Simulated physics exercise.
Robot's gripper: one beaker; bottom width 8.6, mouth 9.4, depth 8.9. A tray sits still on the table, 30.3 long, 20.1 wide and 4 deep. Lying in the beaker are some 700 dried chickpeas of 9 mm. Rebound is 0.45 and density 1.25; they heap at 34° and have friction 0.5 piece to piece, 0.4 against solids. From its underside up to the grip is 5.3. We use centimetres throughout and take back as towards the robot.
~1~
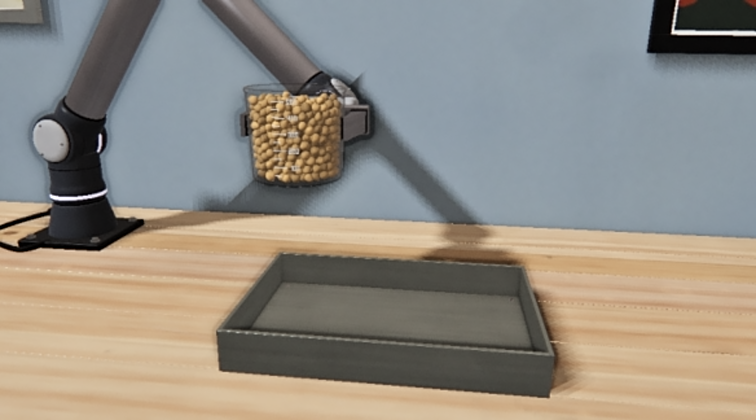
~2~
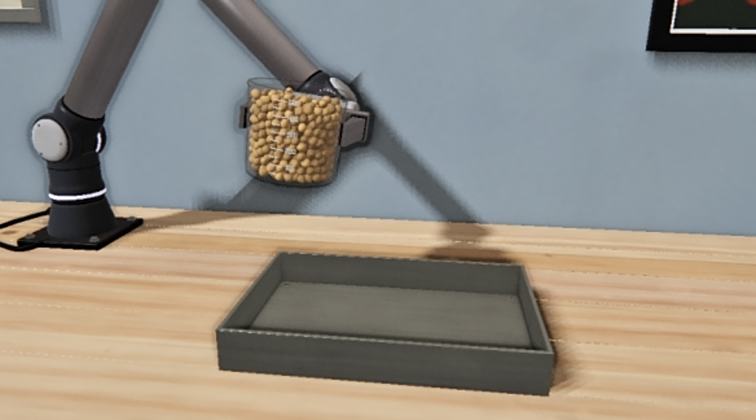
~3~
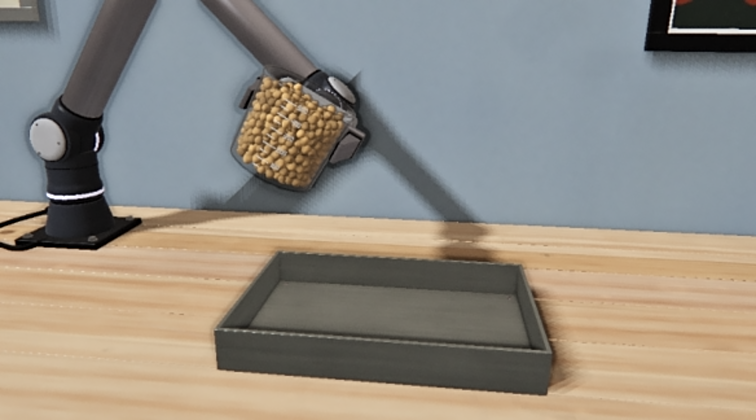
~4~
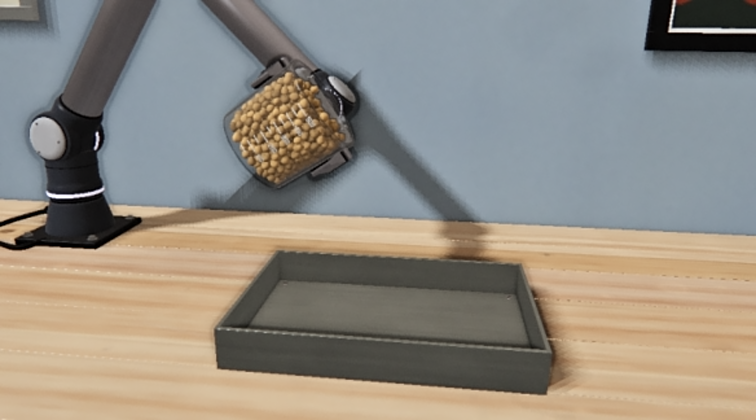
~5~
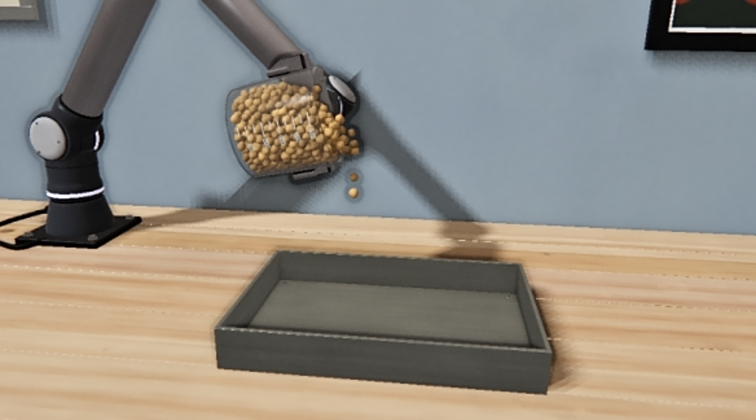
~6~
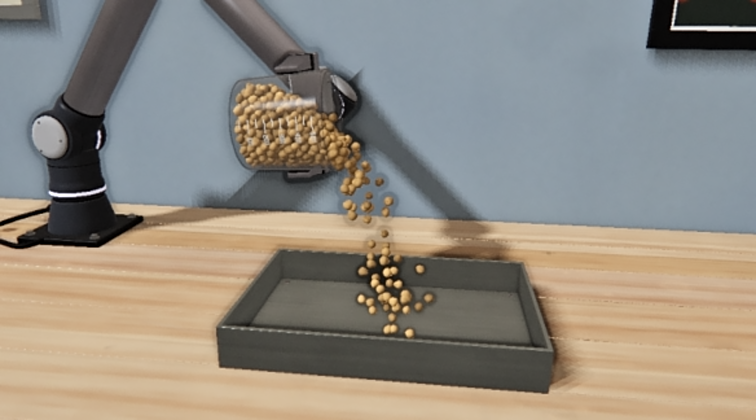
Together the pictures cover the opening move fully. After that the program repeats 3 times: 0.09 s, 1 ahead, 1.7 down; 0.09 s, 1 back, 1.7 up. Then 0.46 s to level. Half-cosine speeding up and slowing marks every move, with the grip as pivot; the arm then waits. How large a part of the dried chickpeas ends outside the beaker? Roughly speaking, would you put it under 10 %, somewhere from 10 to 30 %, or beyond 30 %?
Roughly, beyond 30 %.
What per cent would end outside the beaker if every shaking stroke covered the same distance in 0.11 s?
I'd expect close to 45 in a hundred.
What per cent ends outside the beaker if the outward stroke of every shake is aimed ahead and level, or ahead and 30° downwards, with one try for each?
Try one gives about 75 in a hundred, try two about 60 in a hundred.
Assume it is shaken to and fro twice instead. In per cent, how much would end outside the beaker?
About 40 per cent in that case.
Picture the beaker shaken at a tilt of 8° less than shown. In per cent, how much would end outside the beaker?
Some 30 %.
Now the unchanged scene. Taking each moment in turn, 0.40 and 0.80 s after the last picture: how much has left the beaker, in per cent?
Taking the two times in order, I'd say 35 and then 45 per cent.
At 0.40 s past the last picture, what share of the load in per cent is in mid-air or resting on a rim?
Roughly 5 per cent.
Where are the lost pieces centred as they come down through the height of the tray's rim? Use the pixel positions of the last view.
Estimated centre near (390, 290) in pixels.
Then, 0.40 s after the last picture, tilted 85° forward, highest piece 24 above the table; 456 in the beaker, 207 in the tray, 32 in flight or on a rim.
Then, 0.80 s after the last picture, tilted 34° forward, highest piece 24 above the table; 391 in the beaker, 301 in the tray, 3 in flight or on a rim.
Then, 1.20 s after the last picture, level, highest piece 25 above the table; 391 in the beaker, 304 in the tray.
Then, 2.25 s after the last picture, level, highest piece 25 above the table; 391 in the beaker, 304 in the tray.
Final count, 391 in the beaker, 304 in the tray. That is 44 % outside the beaker.
